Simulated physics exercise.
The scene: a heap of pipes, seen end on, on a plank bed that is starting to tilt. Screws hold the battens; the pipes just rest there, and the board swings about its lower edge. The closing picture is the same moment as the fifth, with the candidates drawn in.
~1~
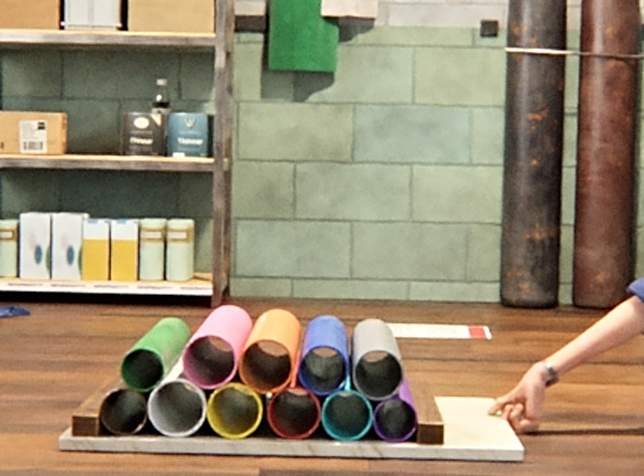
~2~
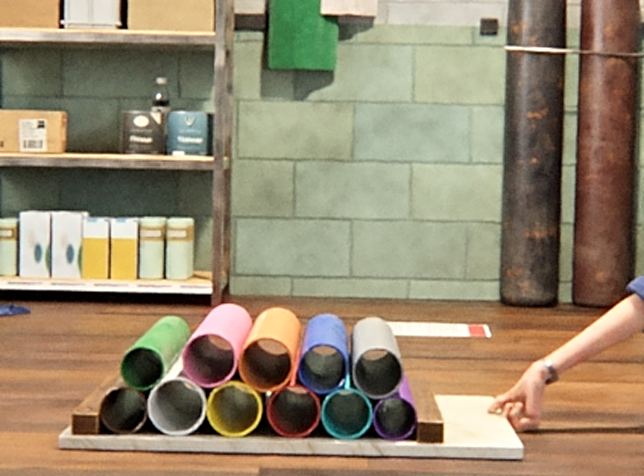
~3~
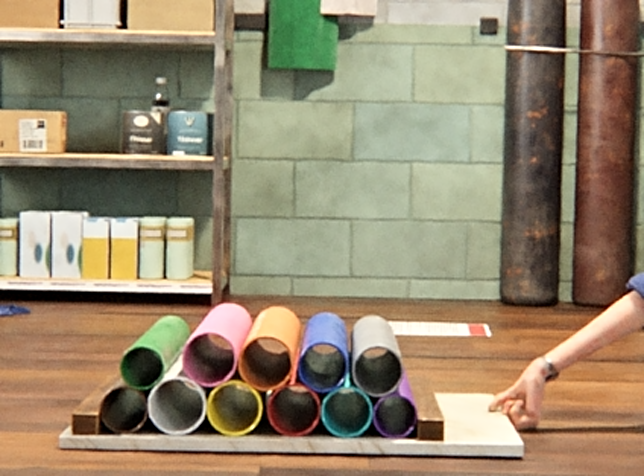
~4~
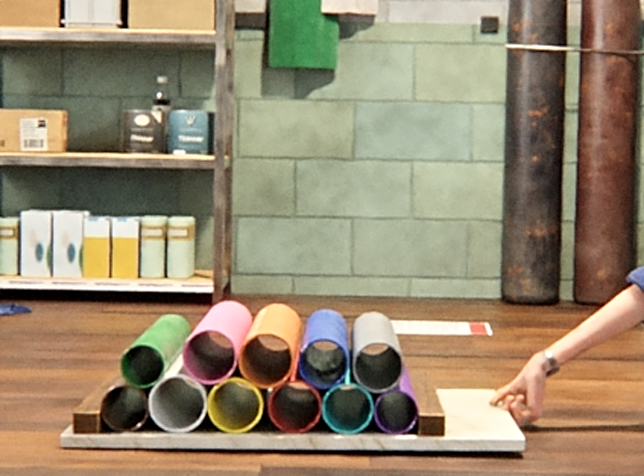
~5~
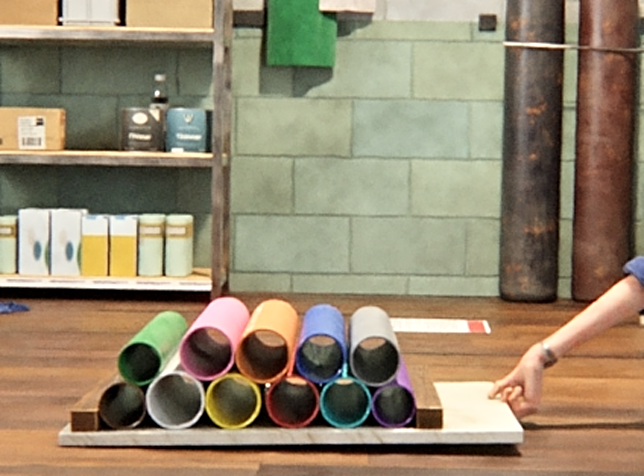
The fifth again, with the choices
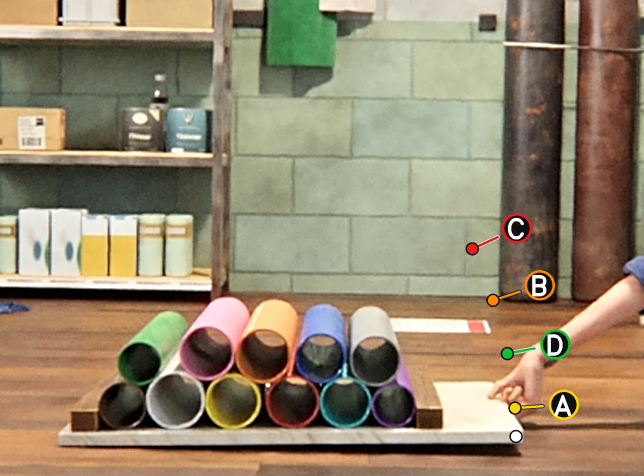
Stacked colourful pipes resting between wooden battens on a pale board, barely shifting as a hand at right grips its end.
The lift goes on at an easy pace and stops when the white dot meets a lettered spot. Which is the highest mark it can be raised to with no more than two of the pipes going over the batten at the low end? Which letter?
Lift it to C and no more.
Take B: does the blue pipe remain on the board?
Yes, with B.
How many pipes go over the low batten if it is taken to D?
At D the number is none.
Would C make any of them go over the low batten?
Yes, at C.
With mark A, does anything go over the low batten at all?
At A: No.
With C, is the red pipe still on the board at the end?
The red pipe: Yes.
On the copy, A at (515, 408); B at (493, 300); C at (472, 249); D at (507, 354); the white dot at (516, 437).
On C. First, board at 16°.
Then, board at 26°.
Finally, board at 26°, one over the low batten (green).
By contrast, A none over the low batten; B none over the low batten; D none over the low batten.
